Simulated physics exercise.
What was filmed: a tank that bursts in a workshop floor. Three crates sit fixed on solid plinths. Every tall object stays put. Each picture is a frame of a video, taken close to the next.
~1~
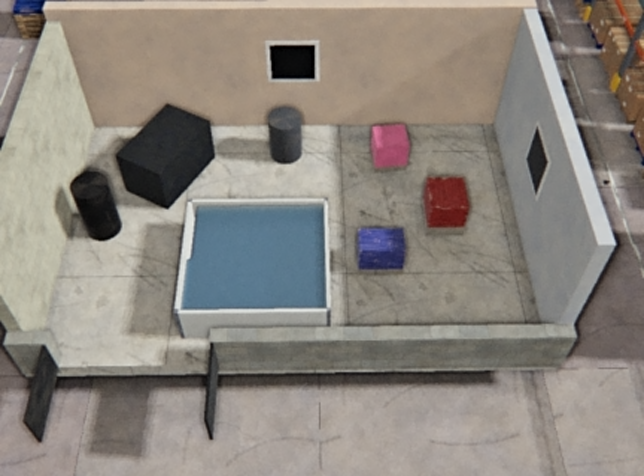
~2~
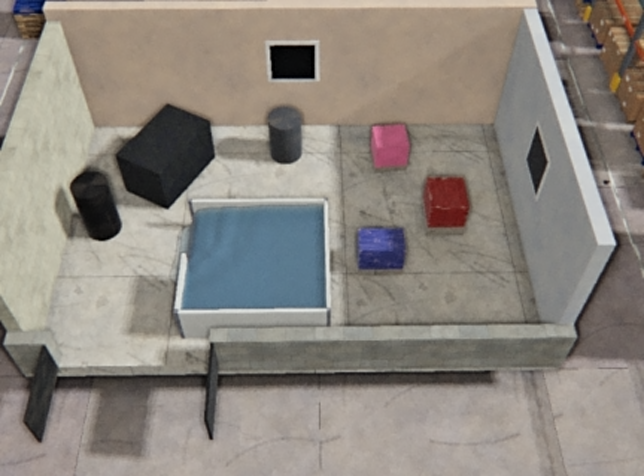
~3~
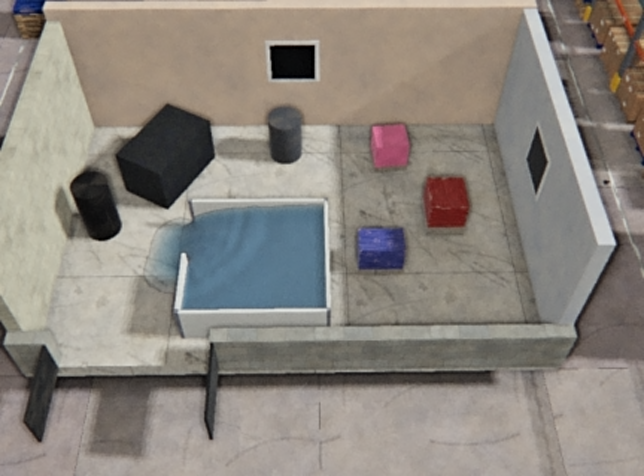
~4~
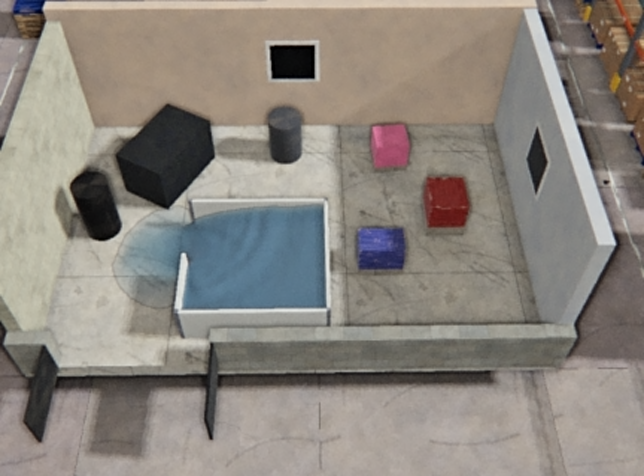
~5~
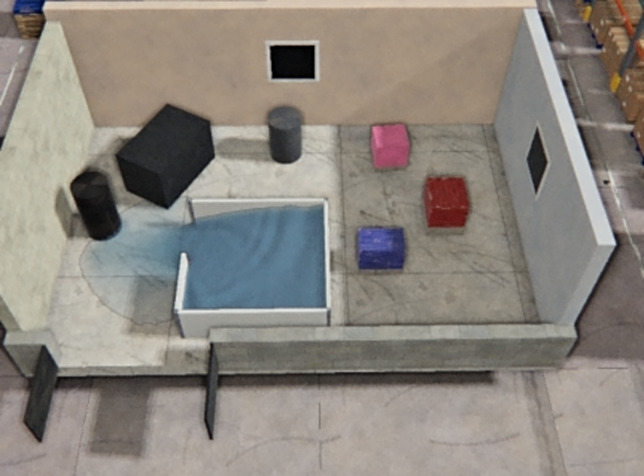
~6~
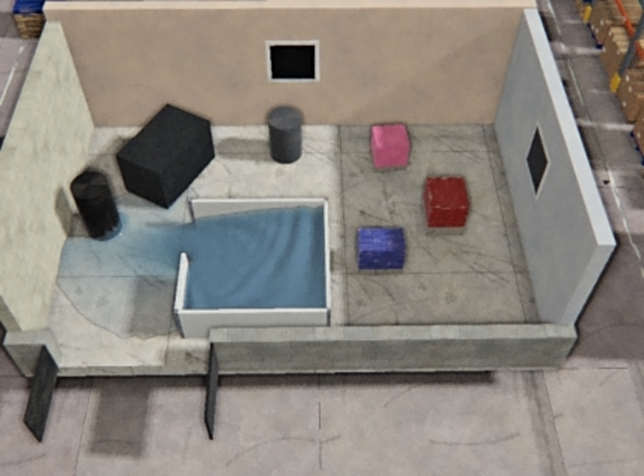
The clip opens on a walled room where a white-edged tank of blue water sits still among dark blocks and cylinders, with pink, red and blue boxes to the right. A gap appears in the tank's left side, and water pours out leftward, fanning across the pale floor to the black cylinder.
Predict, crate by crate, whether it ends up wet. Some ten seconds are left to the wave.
Result: Looks like the blue crate is out of reach of the water; looks like the pink crate is out of reach of the water; looks like the red crate is out of reach of the water.
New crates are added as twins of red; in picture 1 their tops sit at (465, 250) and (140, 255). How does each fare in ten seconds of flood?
Crate one: Stays clear. Crate two: Is inundated.
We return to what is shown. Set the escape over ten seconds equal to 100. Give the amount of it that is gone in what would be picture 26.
Note - share reached: 20 %.
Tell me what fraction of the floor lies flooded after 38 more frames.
I'd say close to 65 per cent.
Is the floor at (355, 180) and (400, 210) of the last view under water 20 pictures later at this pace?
Going by the order given, the first is still bare and the second still bare.
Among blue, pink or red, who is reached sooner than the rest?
The pink crate.
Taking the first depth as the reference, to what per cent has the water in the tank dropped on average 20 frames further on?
My reading is roughly 46 in a hundred.
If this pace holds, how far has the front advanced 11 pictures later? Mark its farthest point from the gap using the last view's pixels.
Approximate pixel: (94, 131).
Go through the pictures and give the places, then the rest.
In the first frame, the tank at (256, 255) is whole and still.
In the second frame, the front is at a hidden place, out from the gap at (193, 247).
In the third frame, the front is at (150, 277), out from the gap at (193, 247).
In the fourth frame, water pours out at (193, 248) and has run to (118, 266).
In the fifth frame, water pours out at (193, 248) and has run to (85, 264).
In the sixth frame, the front is at (58, 275), out from the gap at (193, 247).
A moment on, water covers 20 % of the floor; the blue crate not reached, the pink crate not reached, the red crate not reached.
Next, water covers 25 % of the floor; the blue crate not reached, the pink crate not reached, the red crate not reached.
Then, water covers 40 % of the floor; the blue crate not reached, the pink crate not reached, the red crate not reached.
Later, water covers 65 % of the floor; the blue crate not reached, the pink crate water round its plinth, the red crate not reached.
In the end, water covers 90 % of the floor; the blue crate stayed above the water, the pink crate stayed above the water, the red crate stayed above the water.
